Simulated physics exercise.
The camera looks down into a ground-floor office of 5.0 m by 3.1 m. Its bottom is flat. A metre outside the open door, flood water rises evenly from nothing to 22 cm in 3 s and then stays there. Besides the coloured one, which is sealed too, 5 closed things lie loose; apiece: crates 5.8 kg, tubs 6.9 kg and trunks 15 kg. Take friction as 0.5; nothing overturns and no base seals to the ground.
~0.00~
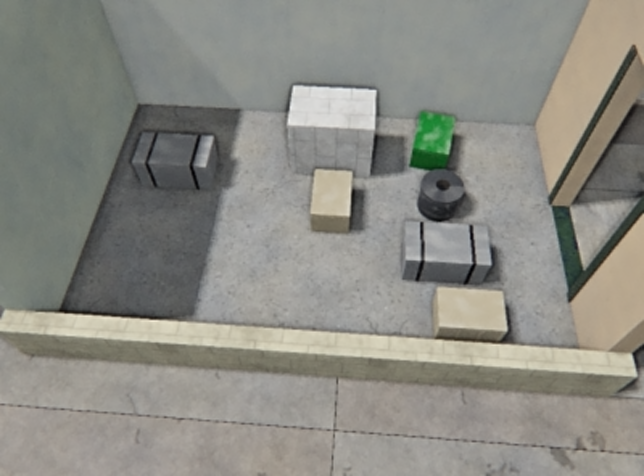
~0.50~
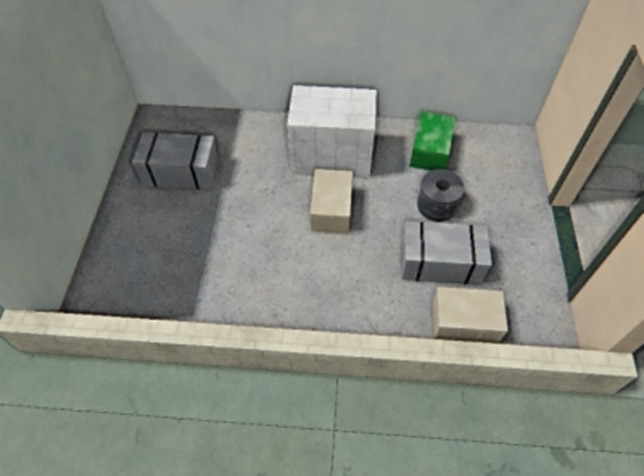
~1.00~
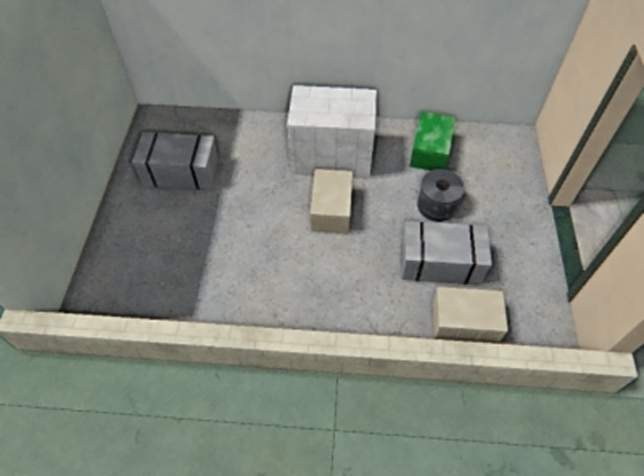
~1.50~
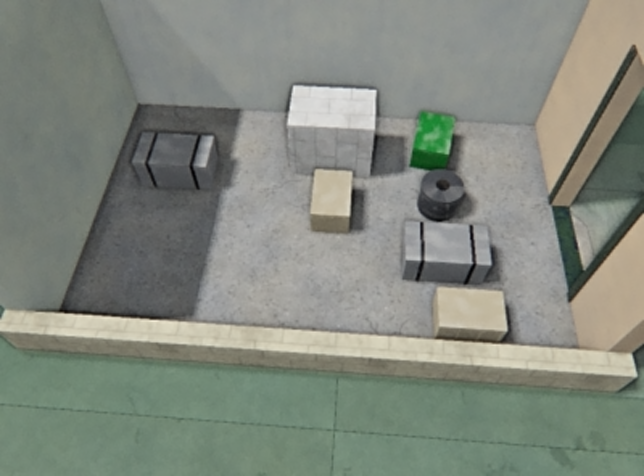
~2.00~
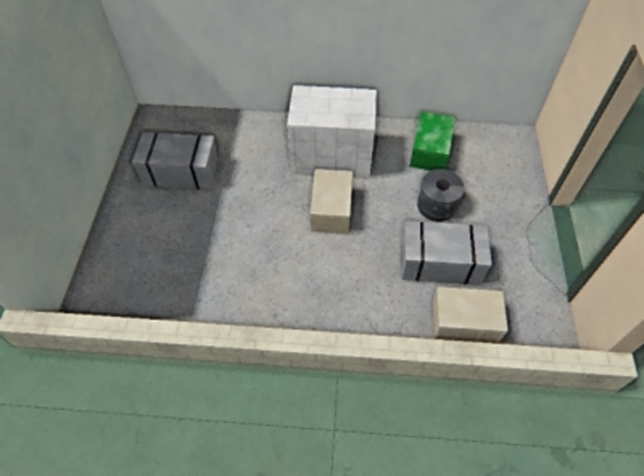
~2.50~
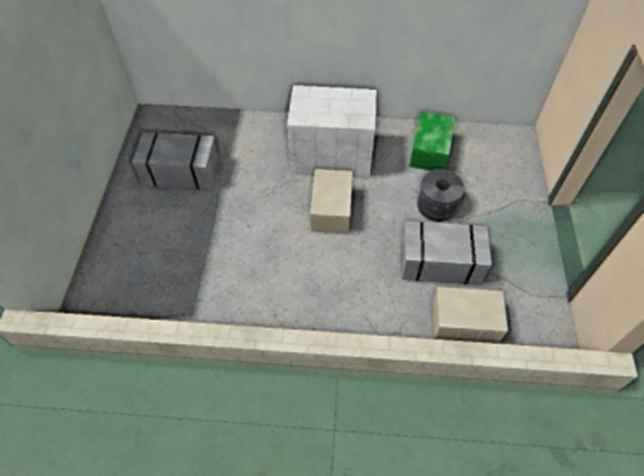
Greenish water spread over the ground outside a walled room, then crept in through the open doorway on the right toward a gray trunk, while the green crate and everything else stayed still.
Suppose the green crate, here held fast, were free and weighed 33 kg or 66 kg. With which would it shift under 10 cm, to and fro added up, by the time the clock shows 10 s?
For it, the smaller load will do.
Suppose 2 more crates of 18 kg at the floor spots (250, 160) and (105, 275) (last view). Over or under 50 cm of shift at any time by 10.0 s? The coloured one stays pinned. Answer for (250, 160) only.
Answer: Short of it.
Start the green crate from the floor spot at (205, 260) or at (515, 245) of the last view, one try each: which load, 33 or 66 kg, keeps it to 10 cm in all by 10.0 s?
In that order: Either load holds; only the larger holds.
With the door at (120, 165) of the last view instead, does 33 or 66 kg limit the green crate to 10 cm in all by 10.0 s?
In that case the lower weight is enough.
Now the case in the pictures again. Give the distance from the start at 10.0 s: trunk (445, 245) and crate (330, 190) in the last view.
In turn: 300 cm, 250 cm.
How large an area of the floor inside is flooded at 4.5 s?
About 8.0 m2.
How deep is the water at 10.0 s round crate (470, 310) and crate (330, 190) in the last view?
Roughly 14 and 15 cm.
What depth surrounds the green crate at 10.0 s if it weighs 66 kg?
Roughly 6 cm.
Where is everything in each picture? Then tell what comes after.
In the first picture, the green crate at (434, 132) rests on the ground; water covers 0.0 m2; 0 of 6 have shifted.
In the second picture, the green crate at (434, 132), on the bottom; water covers 0.0 m2; 0 of 6 have shifted.
In the third picture, the green crate at (434, 132) rests on the ground; water covers 0.0 m2; 0 of 6 have shifted.
In the fourth picture, the green crate at (434, 132), on the bottom; water covers 0.0 m2; 0 of 6 have shifted.
In the fifth picture, the green crate at (434, 132), on the bottom; 0.2 m2 under water; 0 of 6 have shifted.
In the sixth picture, the green crate at (434, 132), on the bottom; 0.9 m2 under water; 0 of 6 have shifted.
After 3.5 s the green crate would be 0 cm from its start with 33 kg and 0 cm from its start with 66 kg; 2 cm of water round it then.
After 4.5 s the green crate would be 0 cm from its start with 33 kg and 0 cm from its start with 66 kg; 4 cm of water round it then.
After 7.0 s the green crate would be 0 cm from its start with 33 kg and 0 cm from its start with 66 kg; 7 cm of water round it then.
After 10.0 s the green crate would be 0 cm from its start with 33 kg and 0 cm from its start with 66 kg; 6 cm of water round it then.
